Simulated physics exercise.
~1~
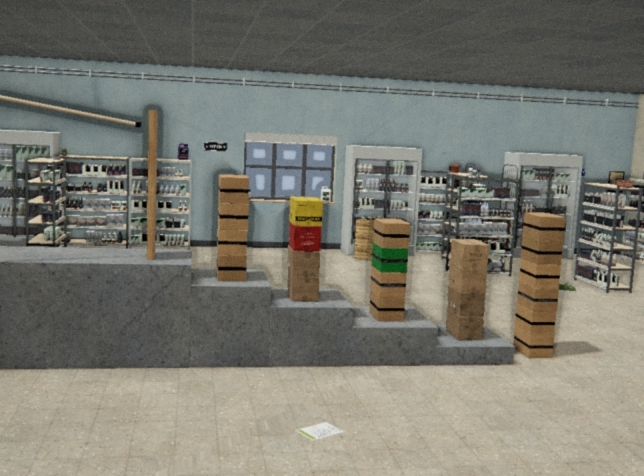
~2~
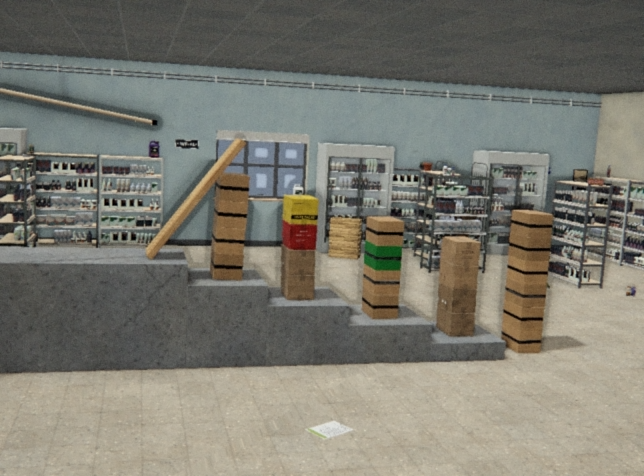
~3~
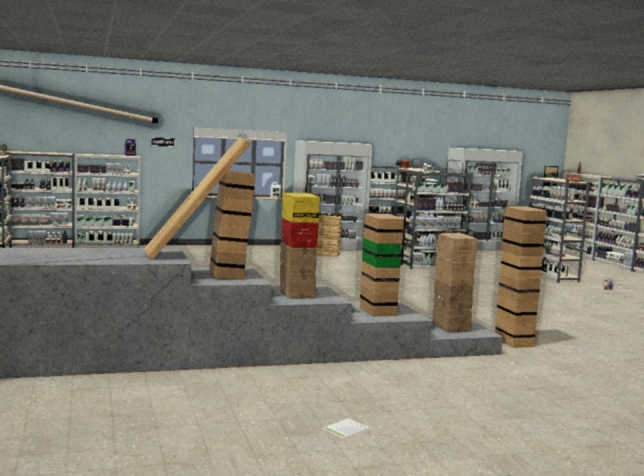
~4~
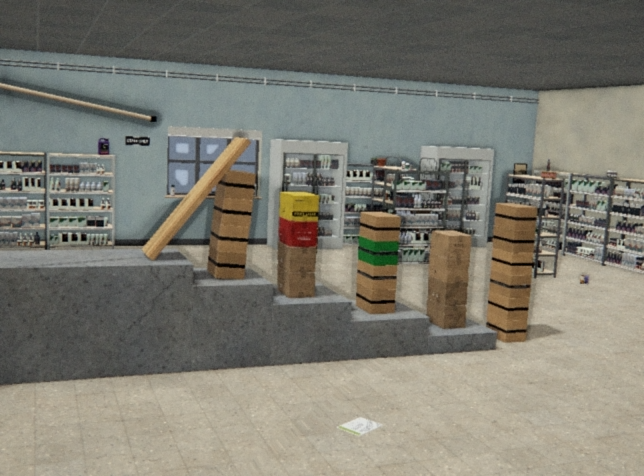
A wooden board standing on a grey stepped block in a shop tipped to the right and came to lean against the first stack of brown cartons, which shifted slightly but stayed up, while the other stacks down the steps remained standing.
